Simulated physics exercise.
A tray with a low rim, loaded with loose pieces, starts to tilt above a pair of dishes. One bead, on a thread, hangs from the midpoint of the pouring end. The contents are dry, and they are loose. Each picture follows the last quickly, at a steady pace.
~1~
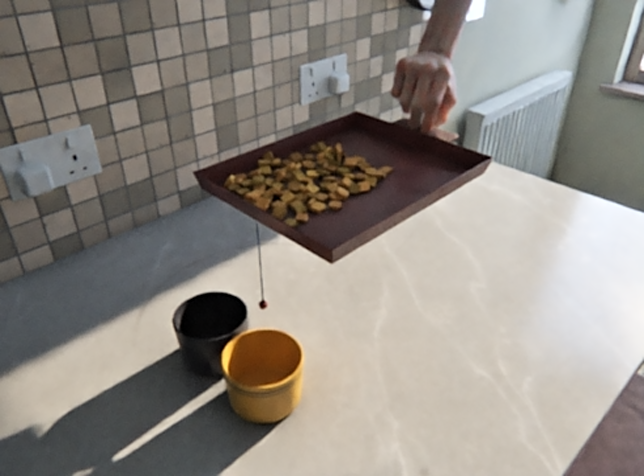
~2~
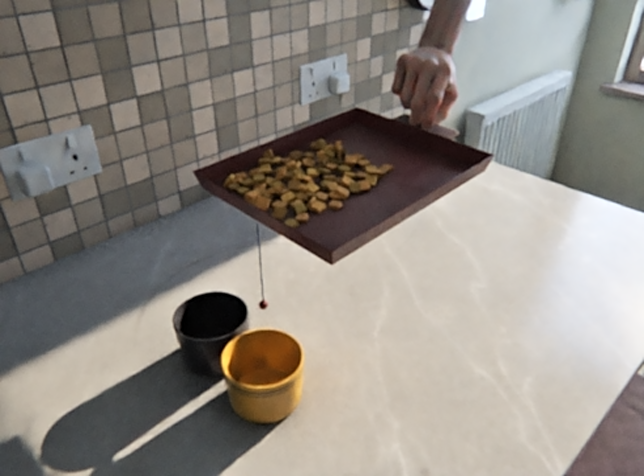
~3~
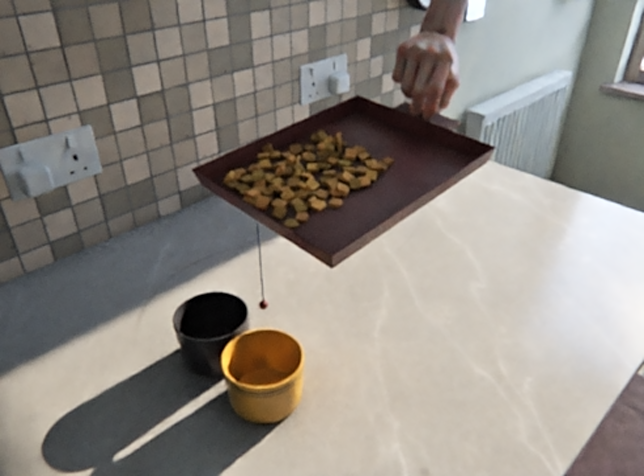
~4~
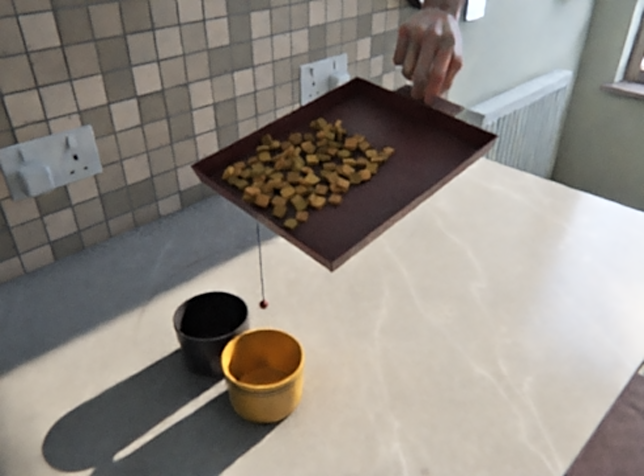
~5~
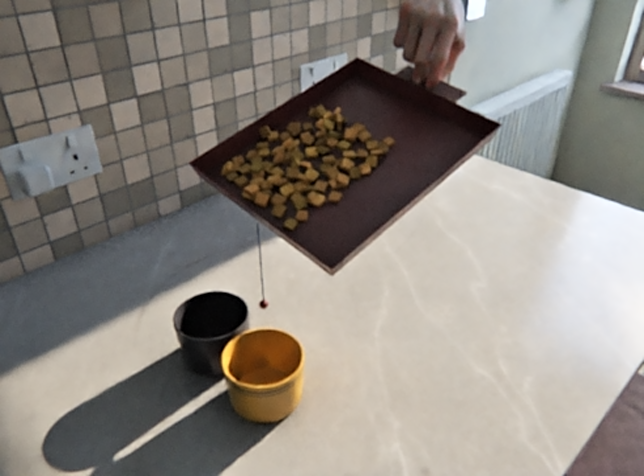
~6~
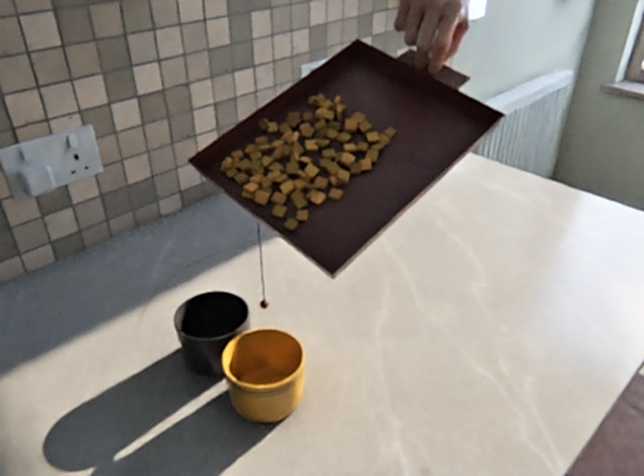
On a sunlit kitchen counter, a hand tilting a dark tray of small brown pieces above a black dish and a yellow dish.
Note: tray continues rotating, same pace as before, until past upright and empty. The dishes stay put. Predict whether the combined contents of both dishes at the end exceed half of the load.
The dishes collect the minority.
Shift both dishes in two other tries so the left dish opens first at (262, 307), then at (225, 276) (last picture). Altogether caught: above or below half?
With the first shift the pair saves beyond half; with the second, less than a half.
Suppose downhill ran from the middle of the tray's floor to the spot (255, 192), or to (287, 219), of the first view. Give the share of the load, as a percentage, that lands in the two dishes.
In order, some 20 % and some 70 %.
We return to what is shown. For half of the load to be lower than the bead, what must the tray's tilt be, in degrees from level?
At about 100°.
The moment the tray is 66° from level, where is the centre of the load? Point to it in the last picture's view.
Roughly (305, 216).
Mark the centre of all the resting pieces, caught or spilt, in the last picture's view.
About pixel (324, 400).
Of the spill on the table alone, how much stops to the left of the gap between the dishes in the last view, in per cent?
Share on the left: Near 0 %.
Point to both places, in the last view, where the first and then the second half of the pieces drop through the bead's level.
First around (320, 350), afterwards around (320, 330).
Soon, tray tipped steeply; nearly all on the tray; a stray few in the air.
A while on, tray tipped past a quarter turn; about a quarter on the tray; a small part in the right dish; about half outside both; about a quarter in the air.
Towards the end, tray tipped past a quarter turn; a small part in the right dish; most outside both.
Finally, tray tipped past a quarter turn; a small part in the right dish; none in the left dish; most outside both.
